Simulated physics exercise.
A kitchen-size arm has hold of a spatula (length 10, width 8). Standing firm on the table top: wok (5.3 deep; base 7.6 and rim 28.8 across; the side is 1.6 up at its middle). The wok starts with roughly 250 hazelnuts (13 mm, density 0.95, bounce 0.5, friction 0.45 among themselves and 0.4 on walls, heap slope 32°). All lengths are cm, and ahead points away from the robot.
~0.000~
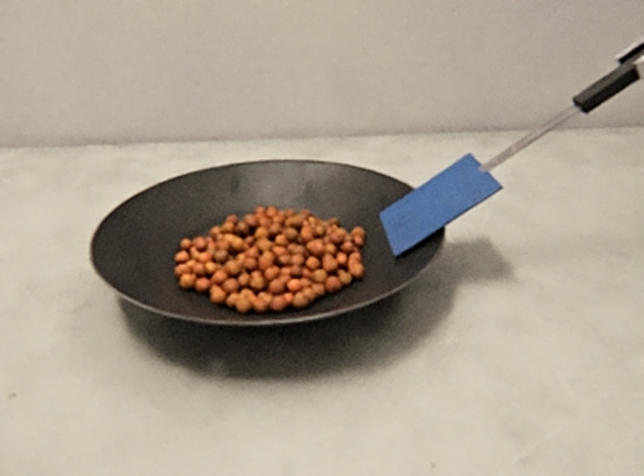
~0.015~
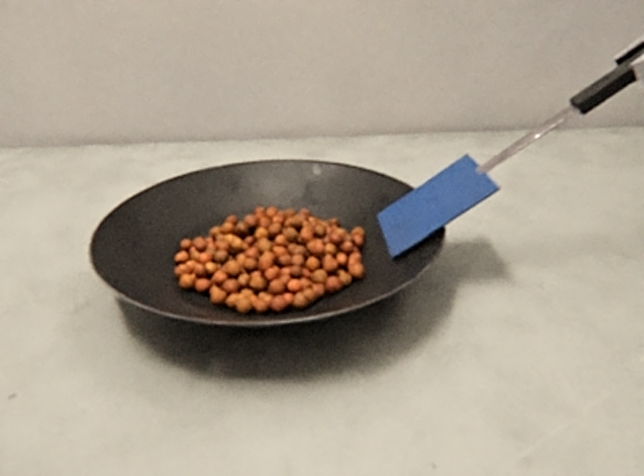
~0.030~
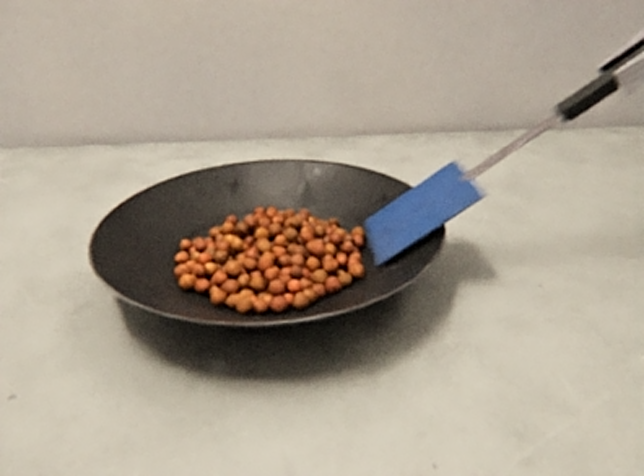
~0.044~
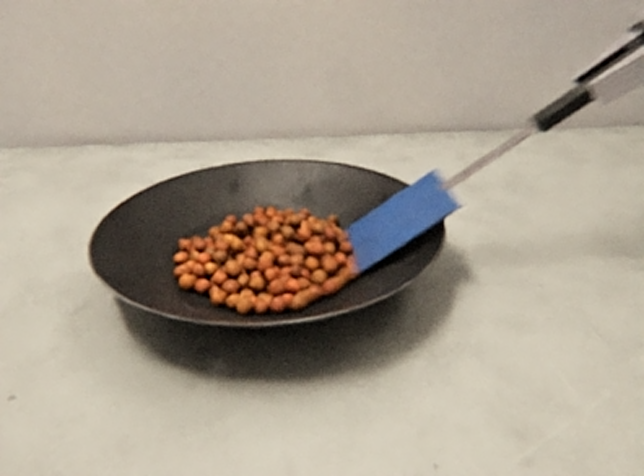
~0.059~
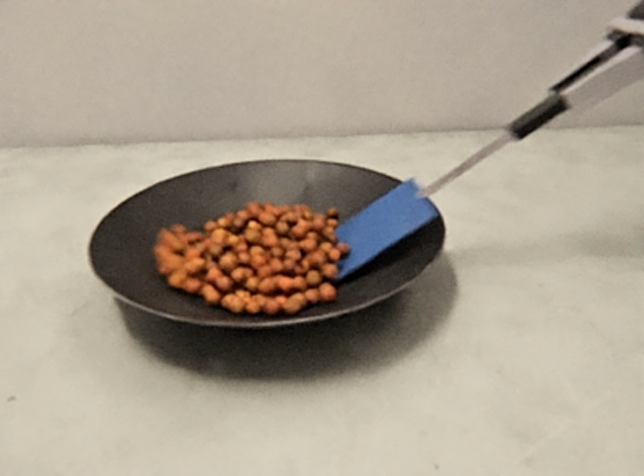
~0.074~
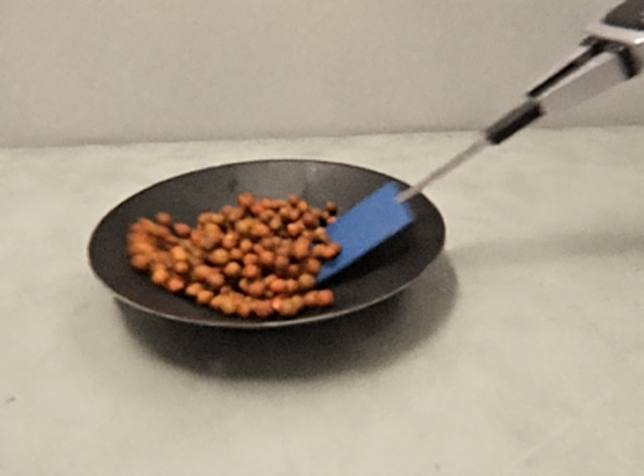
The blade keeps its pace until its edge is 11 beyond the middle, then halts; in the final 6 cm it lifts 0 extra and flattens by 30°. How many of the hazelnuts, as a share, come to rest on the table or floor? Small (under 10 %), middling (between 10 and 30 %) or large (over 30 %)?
Share on the table or floor: Large (over 30 %).
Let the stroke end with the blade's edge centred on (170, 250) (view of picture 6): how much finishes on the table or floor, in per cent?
Some 35 per cent.
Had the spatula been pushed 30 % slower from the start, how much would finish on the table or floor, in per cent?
It would be near 40 per cent.
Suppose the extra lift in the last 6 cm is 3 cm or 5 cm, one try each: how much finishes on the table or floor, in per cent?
About 45 and 45 per cent.
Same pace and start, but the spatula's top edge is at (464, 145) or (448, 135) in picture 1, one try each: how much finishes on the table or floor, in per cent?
About 50 and 50 per cent.
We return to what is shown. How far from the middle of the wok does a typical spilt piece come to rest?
About 38 cm.
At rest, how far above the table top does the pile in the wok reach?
Roughly 6.0 cm.
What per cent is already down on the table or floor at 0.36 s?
About 35 per cent.
After 0.11 s, sloping 36°, highest piece 8 above the table; 243 in the wok, 3 on the blade or in flight.
After 0.15 s, sloping 30°, highest piece 10 above the table; 230 in the wok, 16 on the blade or in flight.
After 0.36 s, sloping 6°, highest piece 7 above the table; 137 in the wok, 86 on the table or floor, 23 on the blade or in flight.
After 1.41 s, sloping 6°, highest piece 6 above the table; 137 in the wok, 109 on the table or floor.
At rest, 137 in the wok, 109 on the table or floor. That is 44 % on the table or floor.
